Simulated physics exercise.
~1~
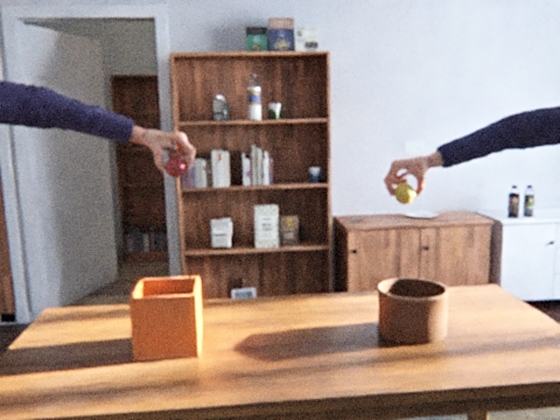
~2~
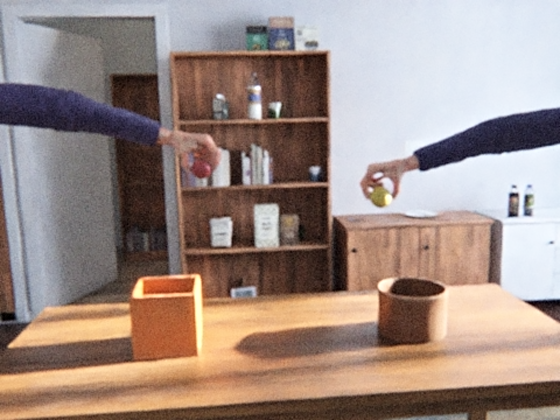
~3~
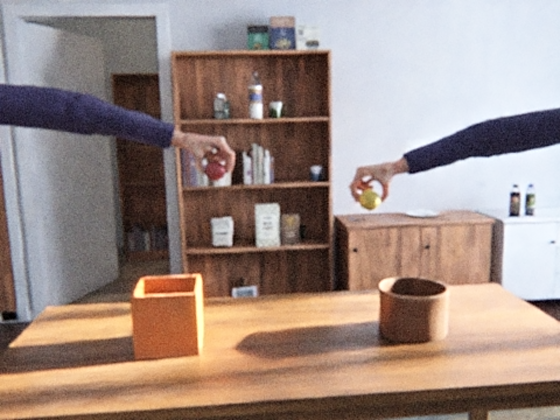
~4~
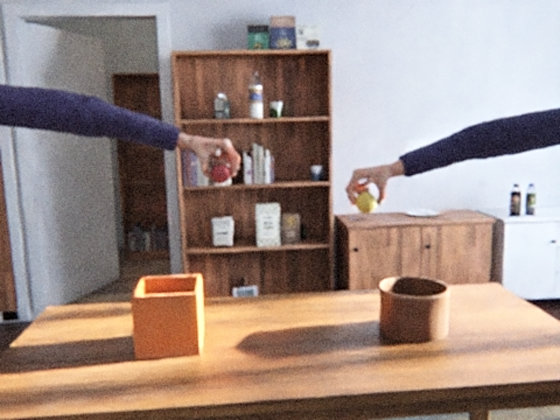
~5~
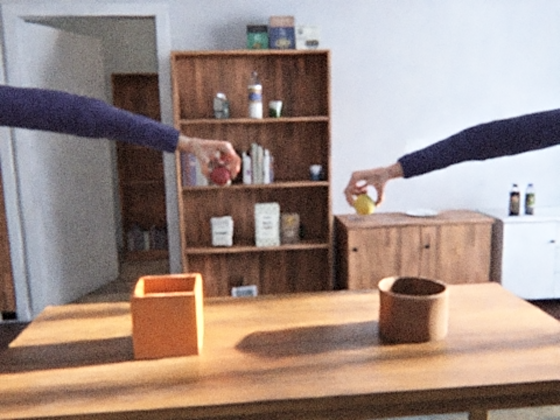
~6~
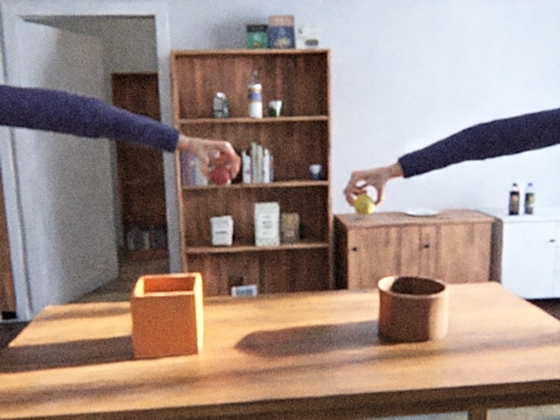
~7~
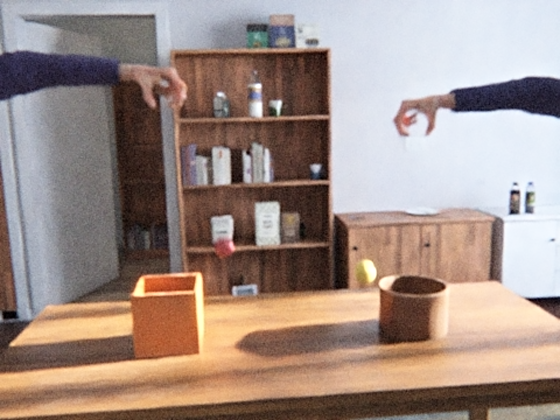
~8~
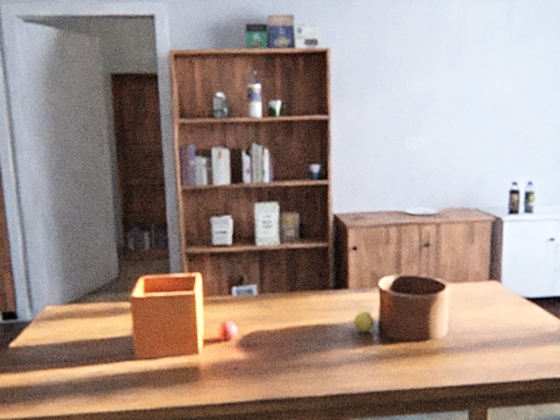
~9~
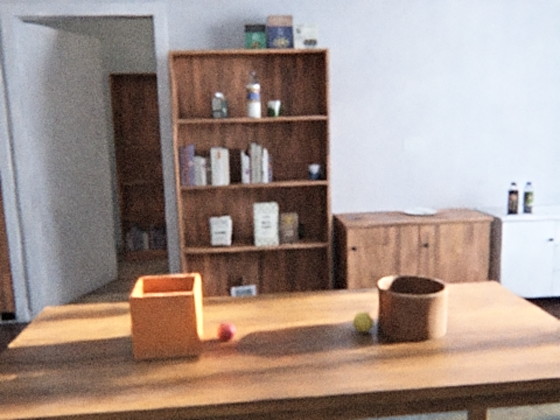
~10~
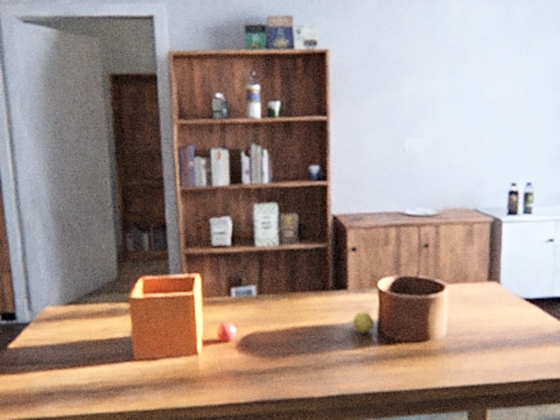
Two arms in dark blue sleeves reach in from opposite sides above a wooden table, seen from the front by a slightly swaying camera, with a bookshelf, an open door and low cabinets behind. The left hand holds a red tomato above an orange square basket, and the right holds a yellow lemon above a brown round bucket. Both hands move inward, past the containers, and pause. They then let go and draw back as the tomato and lemon drop. Both miss, and they end up resting on the table between the containers, the tomato beside the basket and the lemon beside the bucket.
